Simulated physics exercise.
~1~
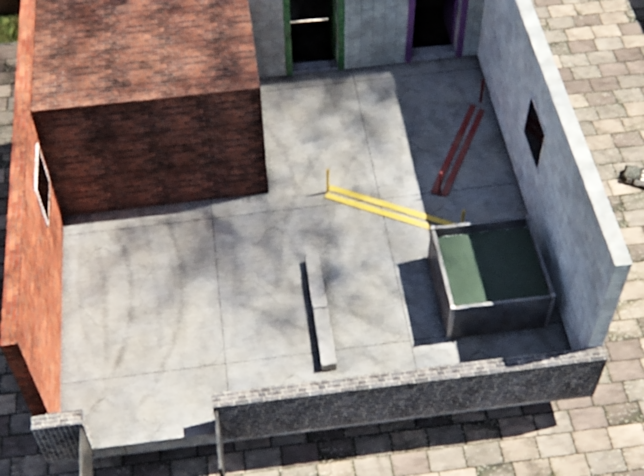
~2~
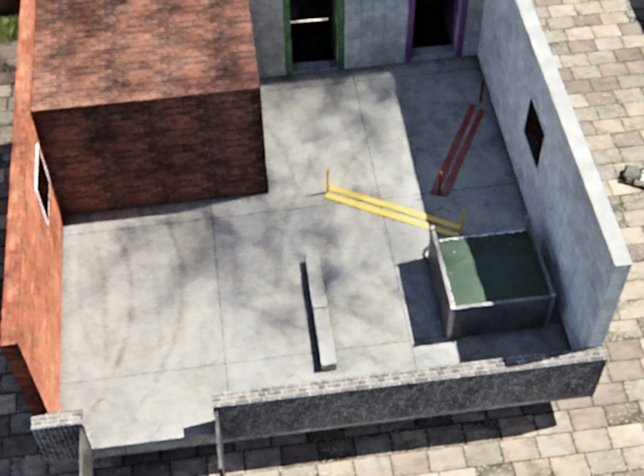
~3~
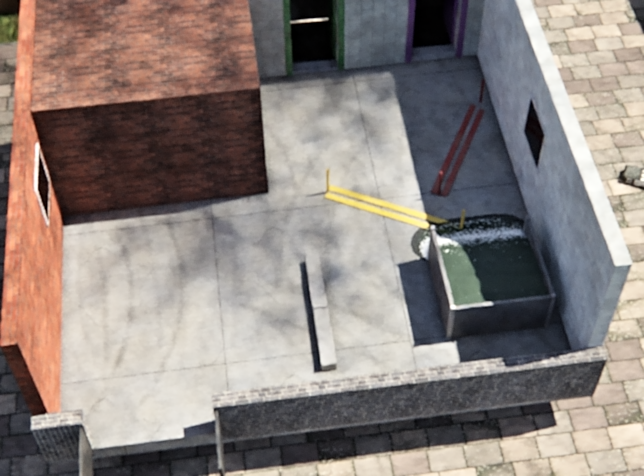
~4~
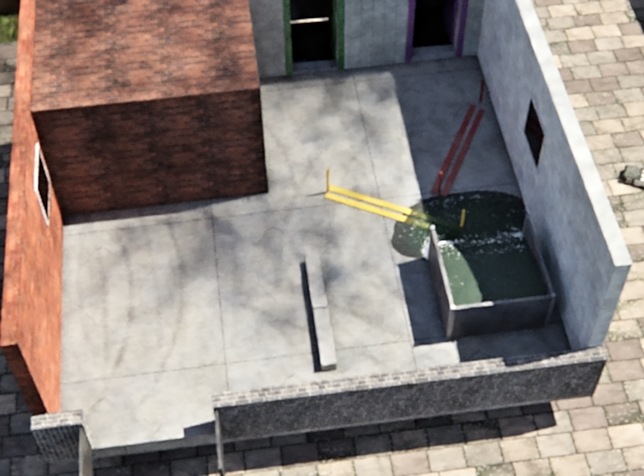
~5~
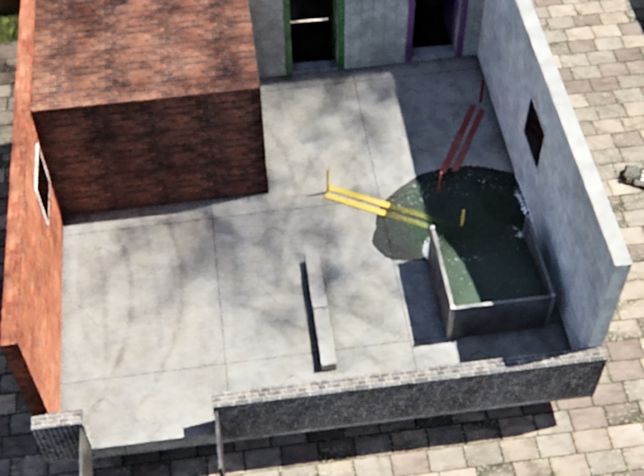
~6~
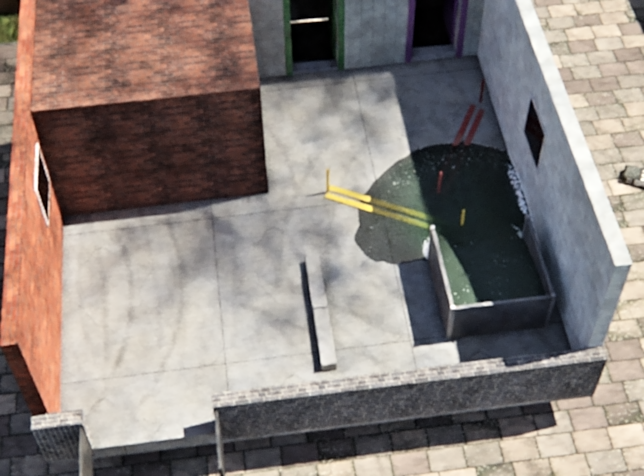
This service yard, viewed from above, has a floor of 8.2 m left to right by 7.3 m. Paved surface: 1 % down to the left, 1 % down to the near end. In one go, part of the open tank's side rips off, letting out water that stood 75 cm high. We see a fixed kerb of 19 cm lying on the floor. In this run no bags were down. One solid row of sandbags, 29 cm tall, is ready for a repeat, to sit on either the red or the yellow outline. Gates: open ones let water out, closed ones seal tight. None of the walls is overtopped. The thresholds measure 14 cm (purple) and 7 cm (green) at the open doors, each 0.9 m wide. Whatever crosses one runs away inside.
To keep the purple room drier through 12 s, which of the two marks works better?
The red mark works better.
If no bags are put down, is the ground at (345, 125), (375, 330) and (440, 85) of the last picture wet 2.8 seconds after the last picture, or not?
Respectively: Covered, clear and covered.
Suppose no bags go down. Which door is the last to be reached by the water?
It is the green one.
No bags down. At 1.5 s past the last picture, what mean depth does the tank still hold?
Mean depth: About 17 cm.
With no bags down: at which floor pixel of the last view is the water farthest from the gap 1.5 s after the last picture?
(288, 80).
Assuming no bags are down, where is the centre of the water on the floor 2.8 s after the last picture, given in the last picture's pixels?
At about (407, 148).
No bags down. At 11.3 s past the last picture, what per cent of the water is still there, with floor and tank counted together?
Roughly 84 per cent.
Then, 0.7 s after the last picture water covers 30 % of the floor and is deepest (25 cm) near (462, 246) in the run without bags; in at the purple door, 0 L with no bags, 0 L with the row on red, 0 L on yellow.
Then, 1.5 s after the last picture water covers 40 % of the floor and is deepest (34 cm) near (432, 64) in the run without bags; in at the purple door, 38 L with no bags, 7 L with the row on red, 37 L on yellow.
Then, 2.8 s after the last picture water covers 40 % of the floor and is deepest (24 cm) near (270, 82) in the run without bags; in at the purple door, 127 L with no bags, 28 L with the row on red, 117 L on yellow.
Then, 6.3 s after the last picture water covers 60 % of the floor and is deepest (13 cm) near (306, 257) in the run without bags; in at the purple door, 137 L with no bags, 29 L with the row on red, 121 L on yellow.
Then, 11.3 s after the last picture water covers 80 % of the floor and is deepest (10 cm) near (351, 401) in the run without bags; in at the purple door, 137 L with no bags, 29 L with the row on red, 121 L on yellow.
